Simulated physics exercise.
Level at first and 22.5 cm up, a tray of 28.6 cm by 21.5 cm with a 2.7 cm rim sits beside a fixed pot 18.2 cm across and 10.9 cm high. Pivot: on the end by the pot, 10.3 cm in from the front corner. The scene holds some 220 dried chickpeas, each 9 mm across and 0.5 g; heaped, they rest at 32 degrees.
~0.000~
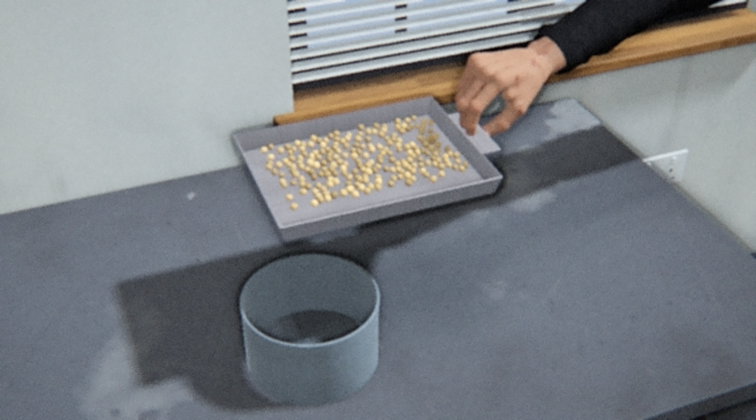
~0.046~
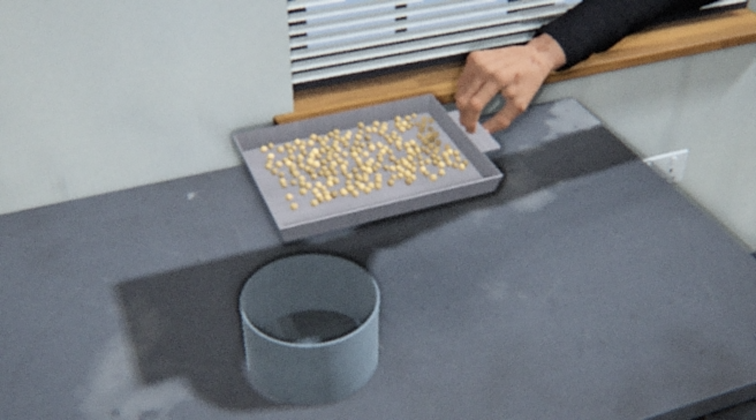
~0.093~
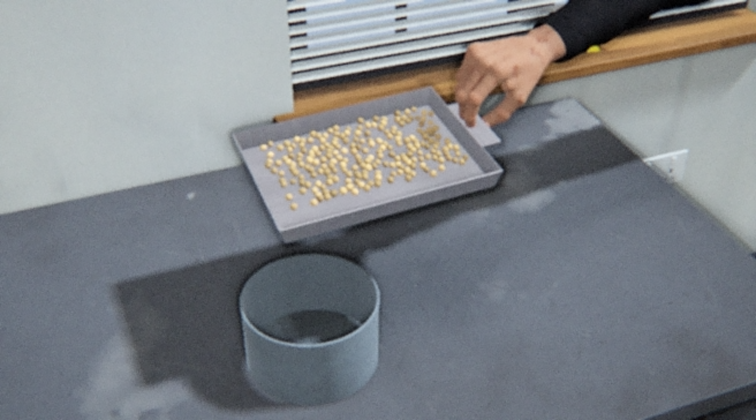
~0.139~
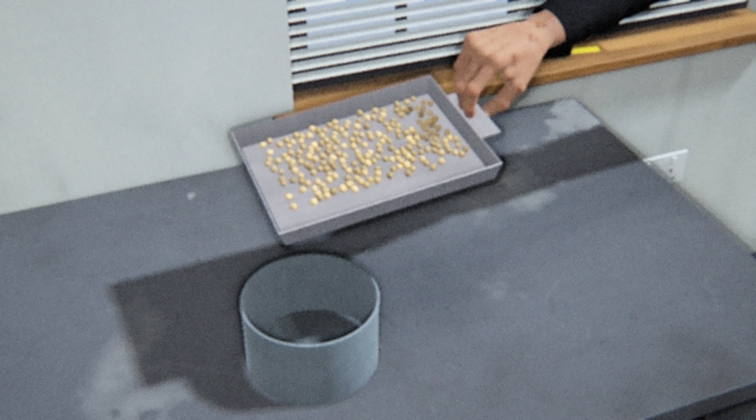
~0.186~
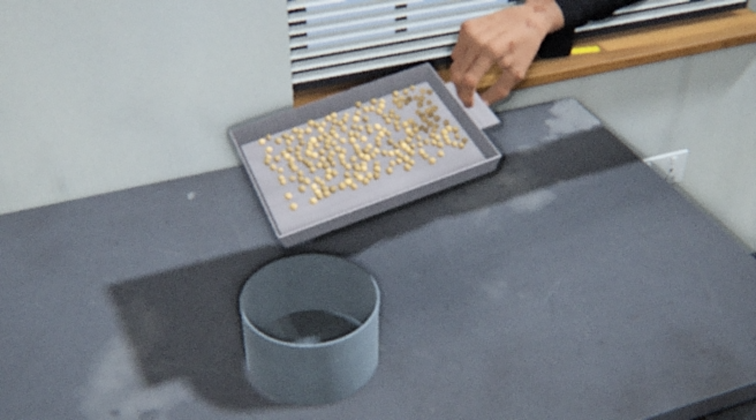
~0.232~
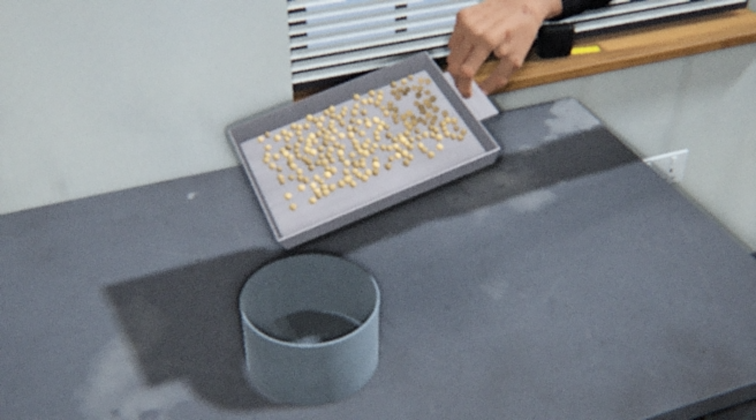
A dark grey tabletop stands against a pale wall with white blinds and a wooden sill, seen from above at an angle by a still camera. A shallow grey tray of scattered yellowish chickpeas is above the table, with a round blue-grey pot in front. A hand in a black sleeve holds the tray's right end and slowly, then more quickly, raises it, tilting the tray down toward the left.
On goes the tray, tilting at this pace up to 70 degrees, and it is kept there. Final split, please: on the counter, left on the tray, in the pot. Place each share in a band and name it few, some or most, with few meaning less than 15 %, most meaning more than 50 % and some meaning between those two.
In the end: Counter few, tray most, pot some.
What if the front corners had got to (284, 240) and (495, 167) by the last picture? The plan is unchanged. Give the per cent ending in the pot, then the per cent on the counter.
Pot 30; counter 0.
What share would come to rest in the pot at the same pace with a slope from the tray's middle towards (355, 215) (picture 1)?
Some 10 per cent.
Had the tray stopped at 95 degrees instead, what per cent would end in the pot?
Estimate: Roughly 85 percent.
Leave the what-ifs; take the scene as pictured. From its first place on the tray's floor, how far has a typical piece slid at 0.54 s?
Roughly 7 cm.
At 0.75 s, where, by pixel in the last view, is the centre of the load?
Estimated load position: Around (291, 213).
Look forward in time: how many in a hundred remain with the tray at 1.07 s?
It's roughly 75 percent.
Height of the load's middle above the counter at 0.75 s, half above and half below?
Height: Around 24 cm.
After 0.54 s, tilt 42 degrees; the tray holds 100 %, the pot 0 %.
After 0.75 s, tilt 60 degrees; the tray holds 100 %, the pot 0 %.
Then, at 1.07 s, tilt 70 degrees; the tray holds 75 %, the pot 15 %.
In the end, at 2.2 s, counter 5 %, tray 70 %, pot 20 %.
